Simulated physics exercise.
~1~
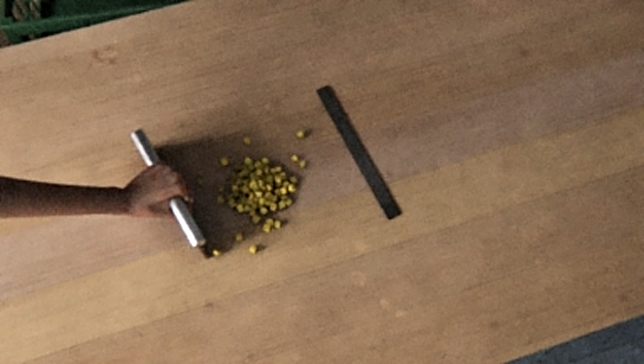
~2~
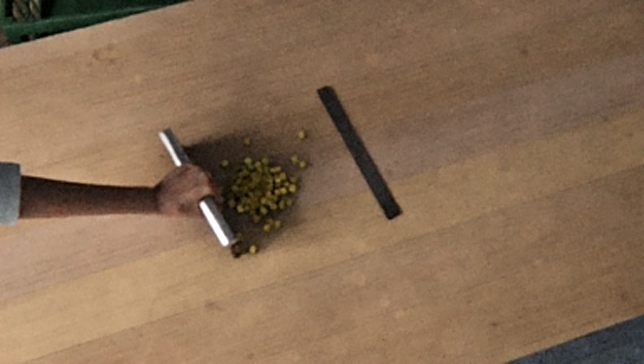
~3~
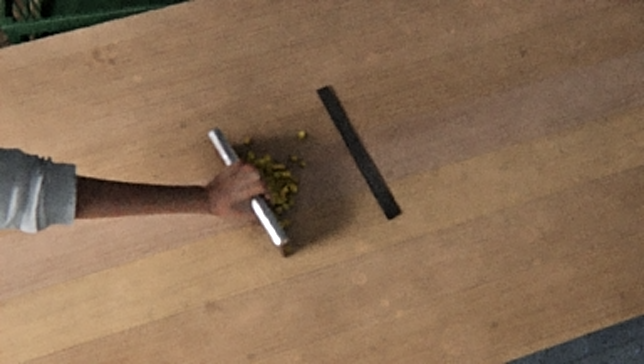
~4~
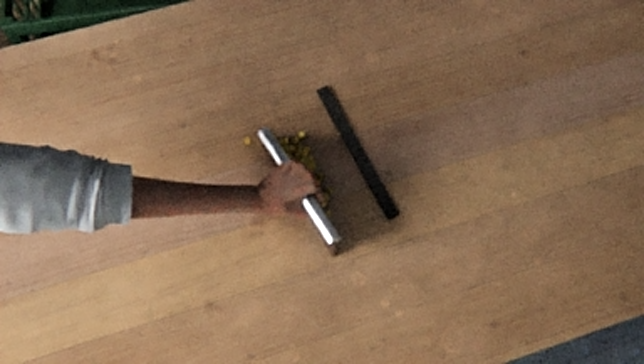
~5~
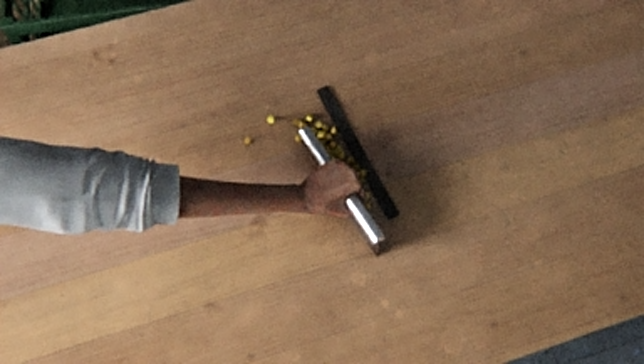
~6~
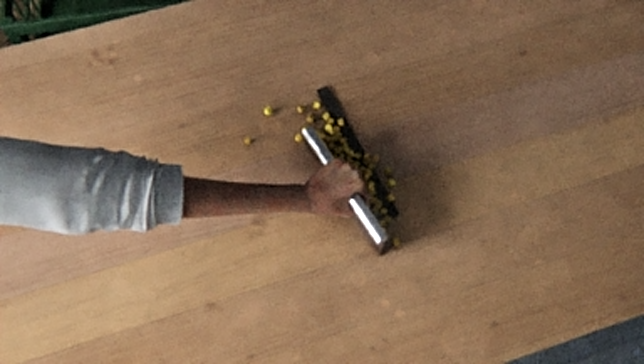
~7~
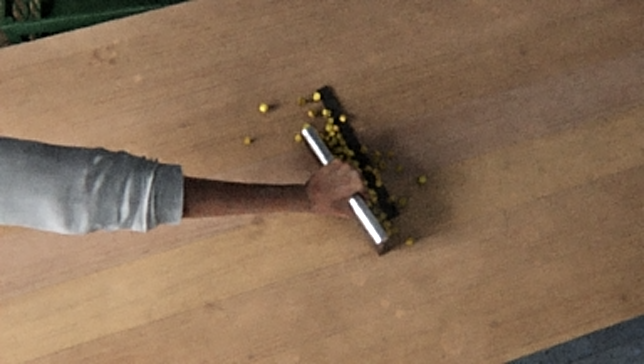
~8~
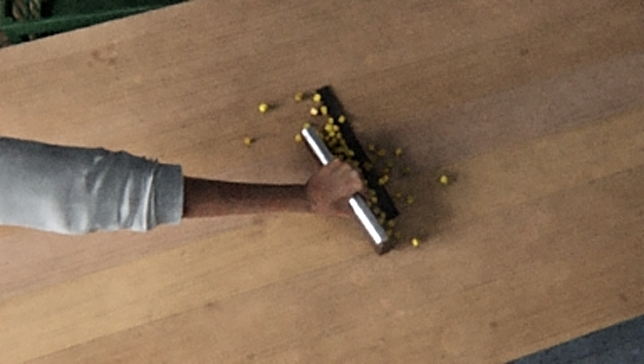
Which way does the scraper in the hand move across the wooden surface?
The scraper moves to the right, toward the dark strip, pushing the yellow pieces ahead of it.
